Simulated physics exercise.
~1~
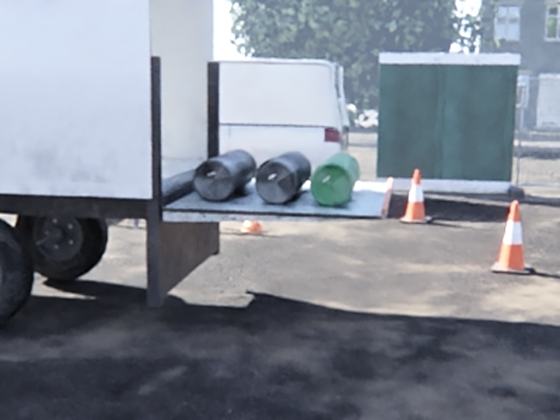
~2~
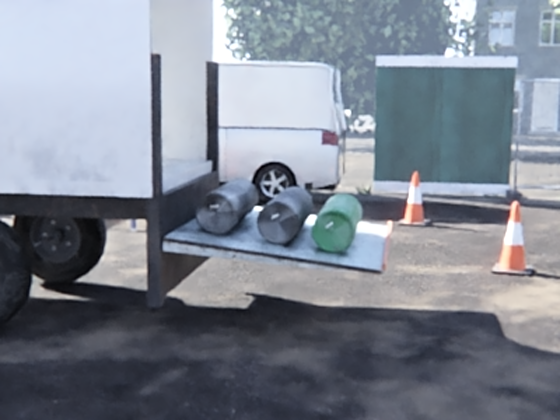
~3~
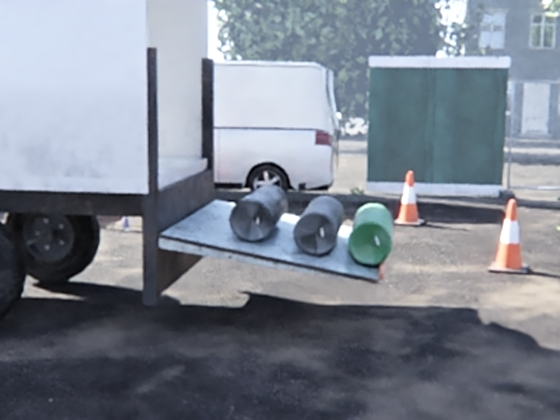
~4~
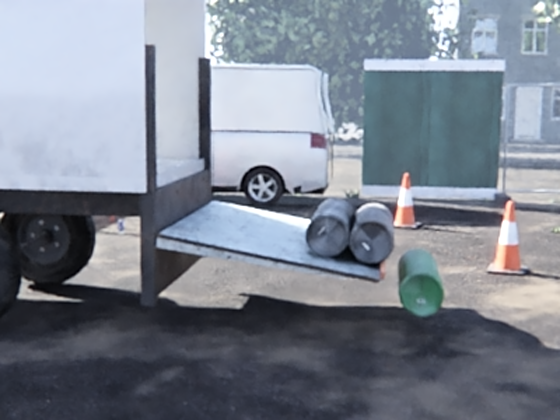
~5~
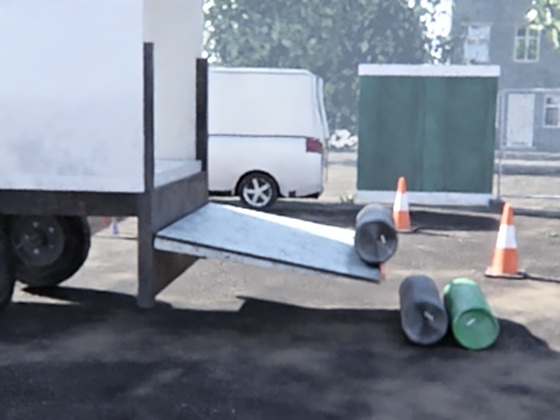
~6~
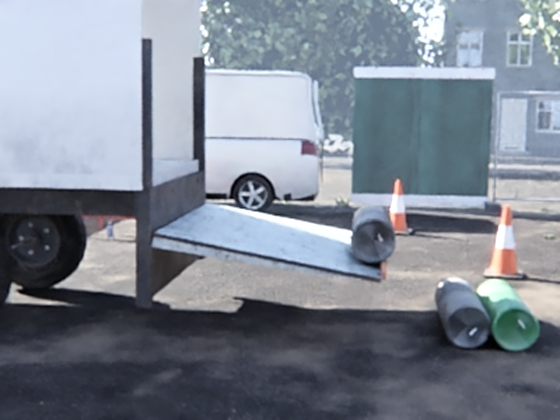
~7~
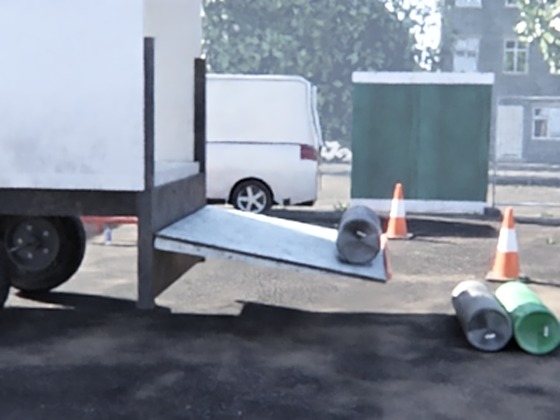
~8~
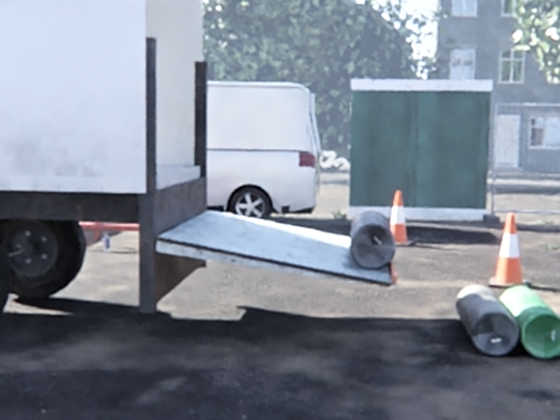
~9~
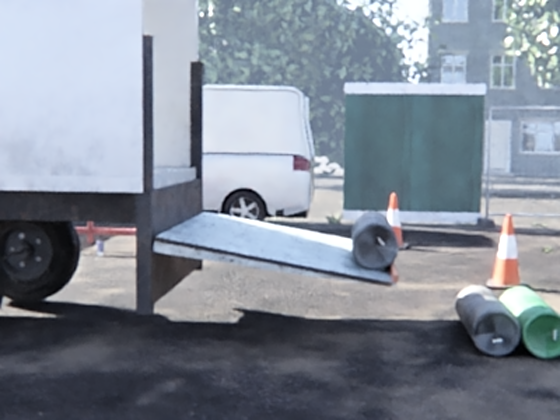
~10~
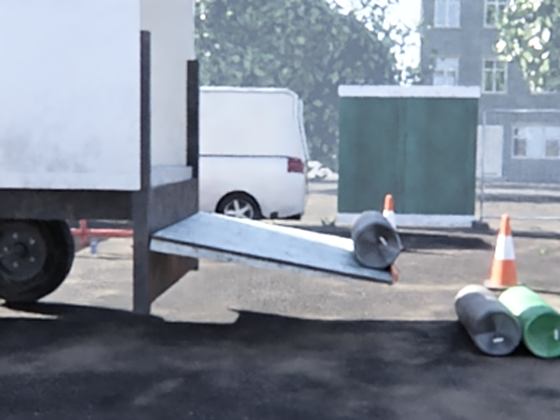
Lorry's tail lift sinking and tilting, cylinders rolling down, the green then a grey dropping to the ground, another staying at the edge.
